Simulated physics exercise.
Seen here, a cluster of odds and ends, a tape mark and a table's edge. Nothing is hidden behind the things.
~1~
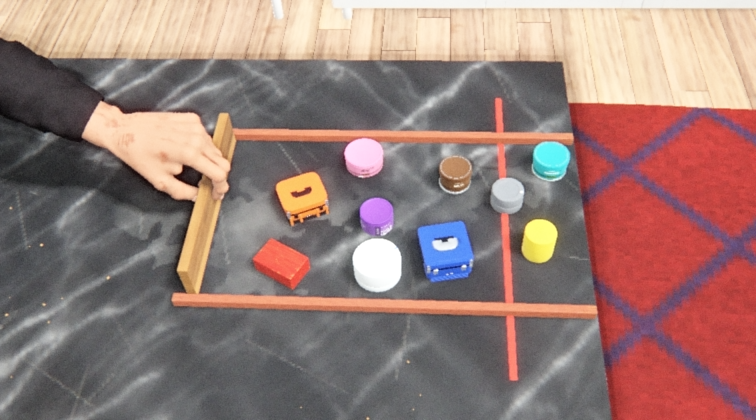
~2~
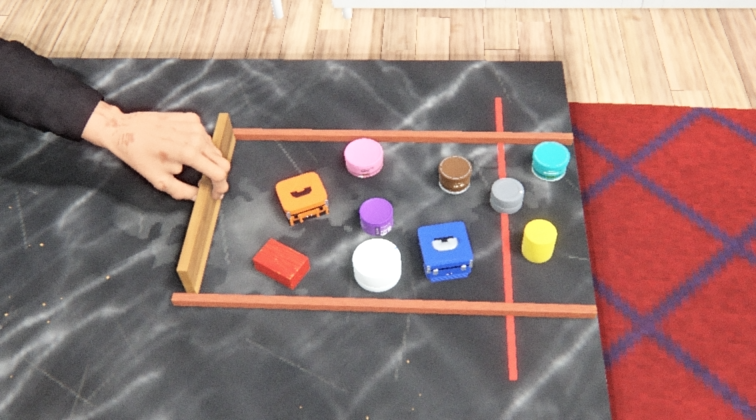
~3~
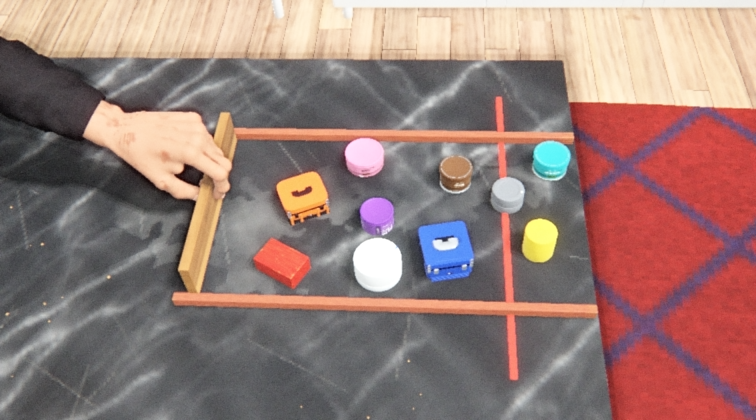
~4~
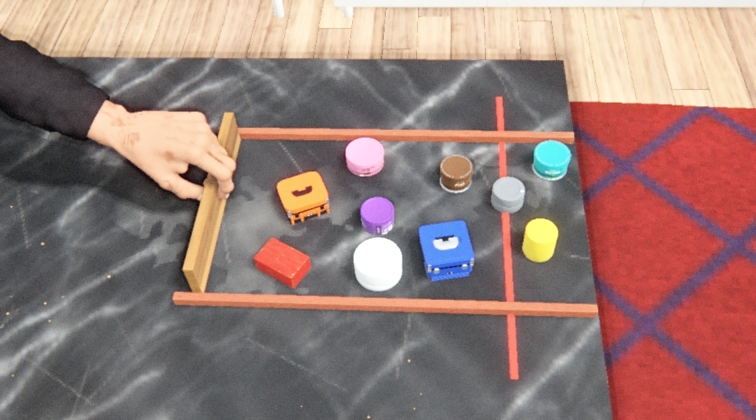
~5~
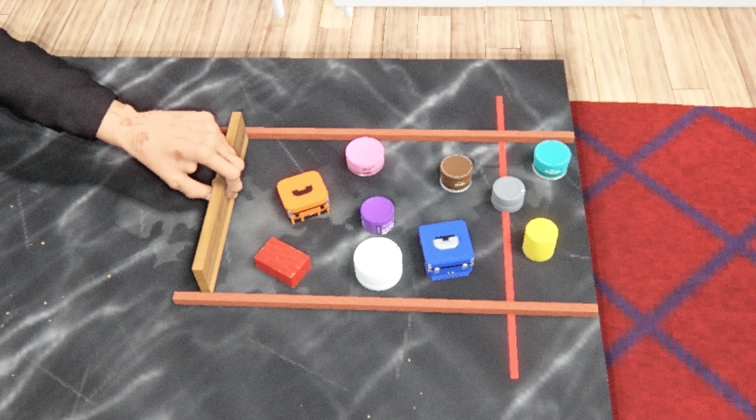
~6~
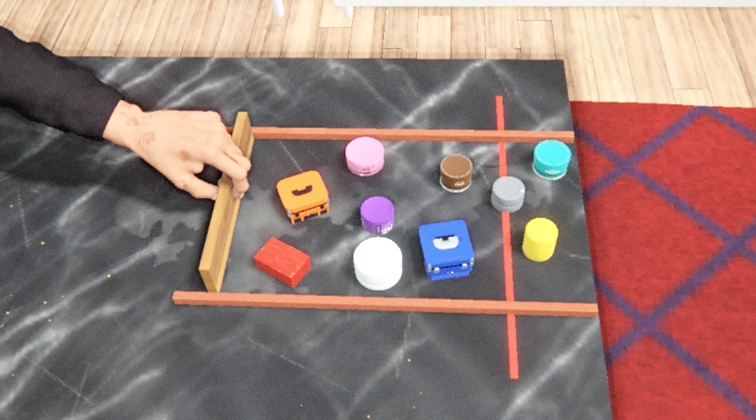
On a dark marbled table, a hand slides a wooden board slightly right toward small containers.
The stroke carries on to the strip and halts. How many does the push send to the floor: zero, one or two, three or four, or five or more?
As it turns out, the number that fall off is one or two.
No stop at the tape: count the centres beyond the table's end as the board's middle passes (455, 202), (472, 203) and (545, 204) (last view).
It would be 0, 0 and 5.
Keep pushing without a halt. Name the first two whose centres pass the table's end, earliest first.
In order: The yellow lid, then the blue case.
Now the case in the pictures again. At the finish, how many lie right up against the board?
4 of them.
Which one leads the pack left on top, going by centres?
The blue case.
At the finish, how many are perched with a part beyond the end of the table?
Overhanging: 1.
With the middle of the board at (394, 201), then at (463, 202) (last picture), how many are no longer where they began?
6 and 9.
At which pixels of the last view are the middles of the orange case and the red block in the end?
Near (528, 208) and (533, 250).
A little later, none off yet; turquoise pot at rest near (551, 161); yellow lid at rest near (540, 240); grey lid at rest near (508, 194).
Next, none off yet; turquoise pot at rest near (551, 161); yellow lid shifted about its own width near (587, 251); grey lid shifted about its own width near (528, 181).
When it is over, the number that fall off is one or two; down, yellow lid.
